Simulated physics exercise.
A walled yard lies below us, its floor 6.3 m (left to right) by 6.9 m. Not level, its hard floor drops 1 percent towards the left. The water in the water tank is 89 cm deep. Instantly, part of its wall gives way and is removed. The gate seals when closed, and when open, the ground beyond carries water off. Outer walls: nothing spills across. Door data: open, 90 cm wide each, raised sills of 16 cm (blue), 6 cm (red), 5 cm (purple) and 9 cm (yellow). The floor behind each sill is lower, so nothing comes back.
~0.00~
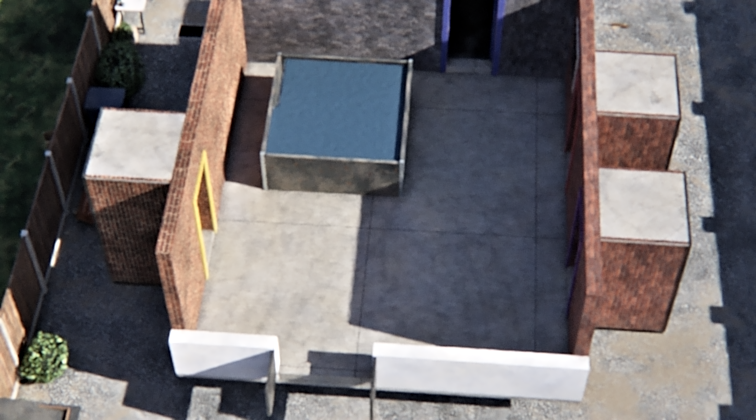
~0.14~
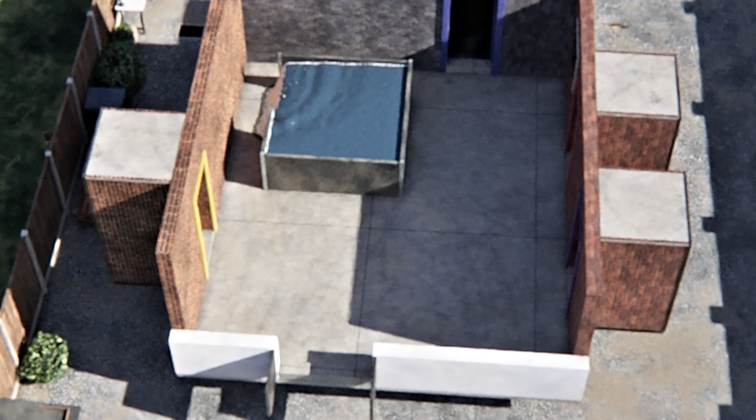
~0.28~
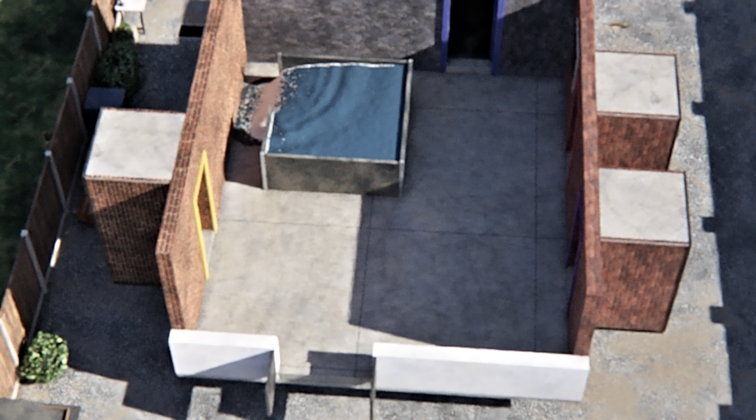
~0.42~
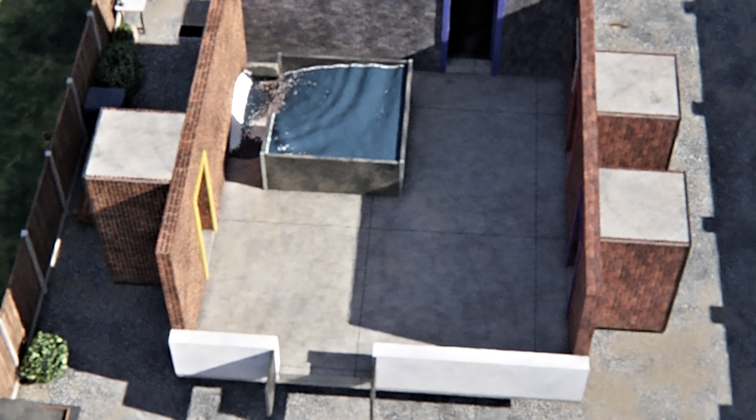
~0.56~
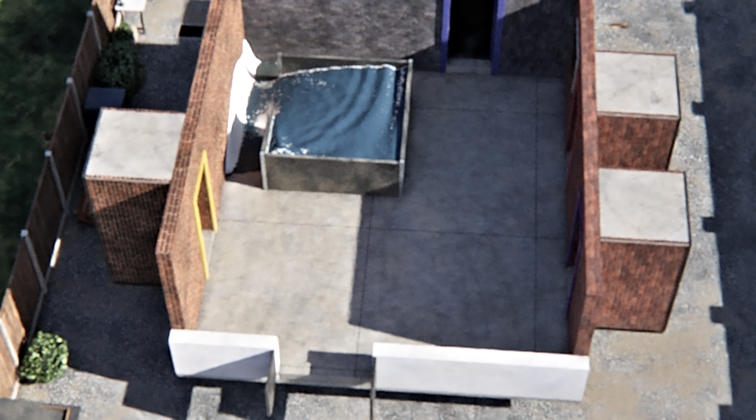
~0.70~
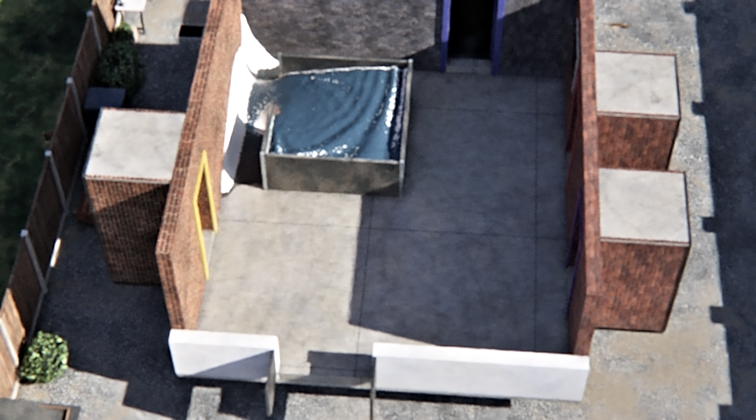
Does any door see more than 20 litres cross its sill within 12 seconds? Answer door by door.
Taking each door, the blue door does not; the red door does; the purple door does; the yellow door does.
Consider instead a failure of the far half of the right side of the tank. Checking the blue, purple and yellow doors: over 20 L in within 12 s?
At blue the amount is higher than the mark, at purple it is higher than the mark, and at yellow it is higher than the mark.
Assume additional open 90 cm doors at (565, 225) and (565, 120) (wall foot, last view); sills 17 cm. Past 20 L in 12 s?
First door short of the limit, second door beyond the limit.
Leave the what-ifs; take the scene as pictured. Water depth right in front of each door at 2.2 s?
Readings (cm): Blue = 18; red = 0; purple = 0; yellow = 16.
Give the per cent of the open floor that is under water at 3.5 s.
Covered: Roughly 55 %.
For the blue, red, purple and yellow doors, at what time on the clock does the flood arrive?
Blue: 1.8 s; red: 3.0 s; purple: 4.0 s; yellow: 1.0 s.
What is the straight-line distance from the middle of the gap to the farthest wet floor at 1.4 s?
It's close to 4.8 metres.
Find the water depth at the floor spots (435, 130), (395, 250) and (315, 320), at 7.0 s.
Reading - approx. 1 / 8 / 10 cm.
After 1.4 s water covers 20 % of the floor and is deepest (90 cm) near (246, 70); blue door not reached, red door not reached, purple door not reached, yellow door 4 cm at the sill, 0 L in.
After 2.2 s water covers 40 % of the floor and is deepest (68 cm) near (246, 70); blue door 18 cm at the sill, 0 L in, red door not reached, purple door not reached, yellow door 16 cm at the sill, 0 L in.
After 3.5 s water covers 55 % of the floor and is deepest (44 cm) near (247, 118); blue door 15 cm at the sill, 1 L in, red door 9 cm at the sill, 0 L in, purple door not reached, yellow door 14 cm at the sill, 20 L in.
After 7.0 s water covers 95 % of the floor and is deepest (30 cm) near (246, 70); blue door 9 cm at the sill, 2 L in, red door 9 cm at the sill, 29 L in, purple door 12 cm at the sill, 3 L in, yellow door 9 cm at the sill, 33 L in.
After 12.0 s water covers 100 % of the floor and is deepest (21 cm) near (192, 355); blue door 5 cm at the sill, 2 L in, red door 5 cm at the sill, 42 L in, purple door 9 cm at the sill, 105 L in, yellow door 15 cm at the sill, 56 L in.
